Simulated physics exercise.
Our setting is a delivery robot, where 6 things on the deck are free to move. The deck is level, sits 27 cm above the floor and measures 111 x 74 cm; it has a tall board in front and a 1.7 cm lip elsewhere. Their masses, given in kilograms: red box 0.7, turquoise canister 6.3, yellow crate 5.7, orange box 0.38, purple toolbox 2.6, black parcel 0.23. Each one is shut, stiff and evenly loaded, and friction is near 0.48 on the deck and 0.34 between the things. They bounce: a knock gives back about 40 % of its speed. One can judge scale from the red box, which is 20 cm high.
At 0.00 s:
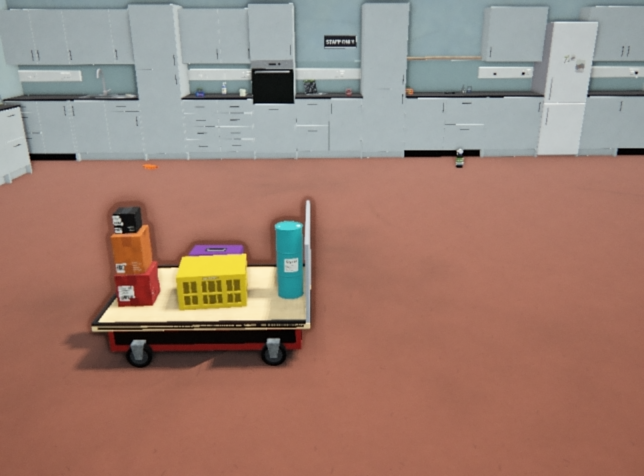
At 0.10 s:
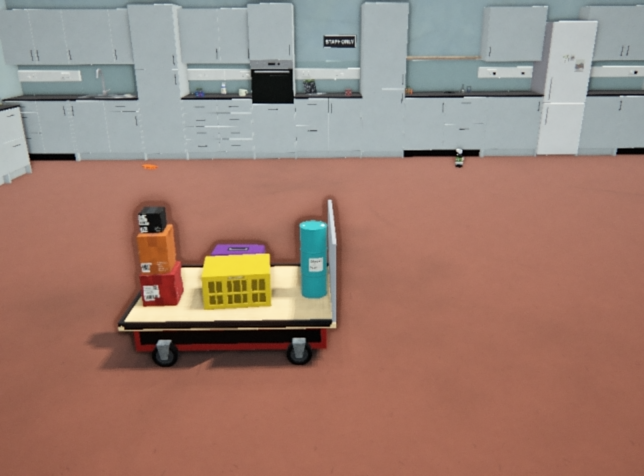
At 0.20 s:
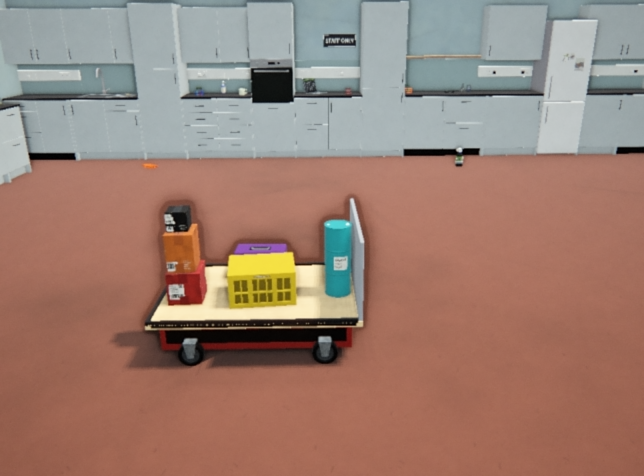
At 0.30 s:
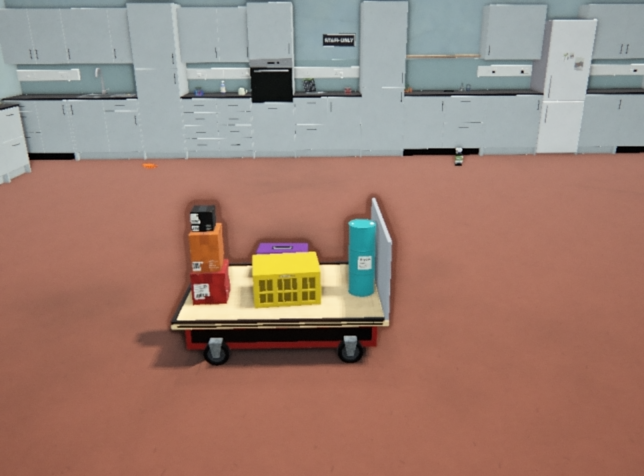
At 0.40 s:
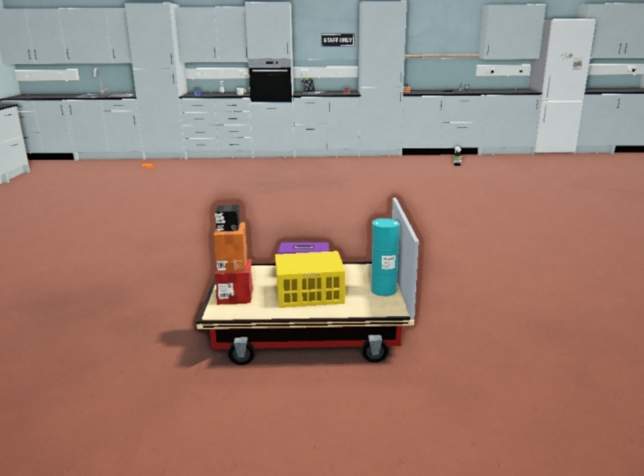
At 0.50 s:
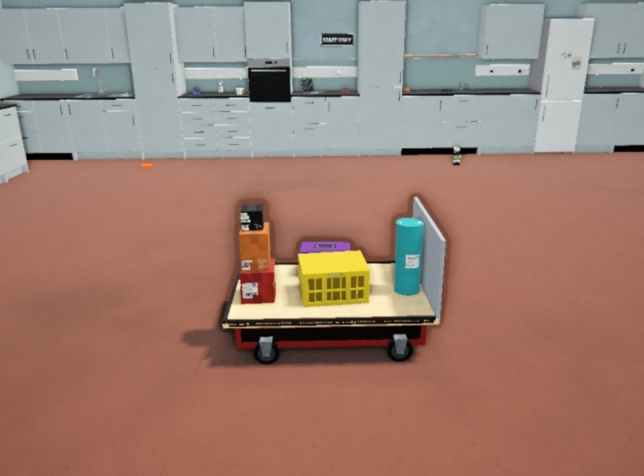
Flatbed cart rolling steadily left to right across a reddish floor, carrying stacked boxes, a yellow crate and a turquoise canister.
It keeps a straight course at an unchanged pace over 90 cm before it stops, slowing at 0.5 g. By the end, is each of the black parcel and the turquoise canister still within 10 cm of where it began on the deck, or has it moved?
Outcome: The black parcel is displaced; the turquoise canister is not displaced much.
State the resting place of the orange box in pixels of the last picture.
Near (362, 254).
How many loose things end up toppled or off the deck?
All told, 1.
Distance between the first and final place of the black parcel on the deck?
The shift is close to 88 cm.
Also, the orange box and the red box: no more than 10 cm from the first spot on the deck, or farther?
The orange box gets shifted; the red box stays put.
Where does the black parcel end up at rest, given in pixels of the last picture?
You'll find it at about (464, 293).
By 1.00 s, 110 cm covered, stopped; black parcel tilted 5° near (344, 216); orange box tilted 5°.
By 1.50 s, 110 cm covered, stopped; black parcel tilted 66° near (393, 244); orange box tilted 63°.
By 2.00 s, 110 cm covered, stopped; black parcel on its side near (451, 263); orange box tilted 53°.
When it is over (2.9 s), lying over on the deck, orange box; not toppled but over 10 cm from the start, black parcel; the other 4 within 10 cm of the start. End places, in pixels of the last picture, black parcel near (464, 293), turquoise canister near (478, 256).
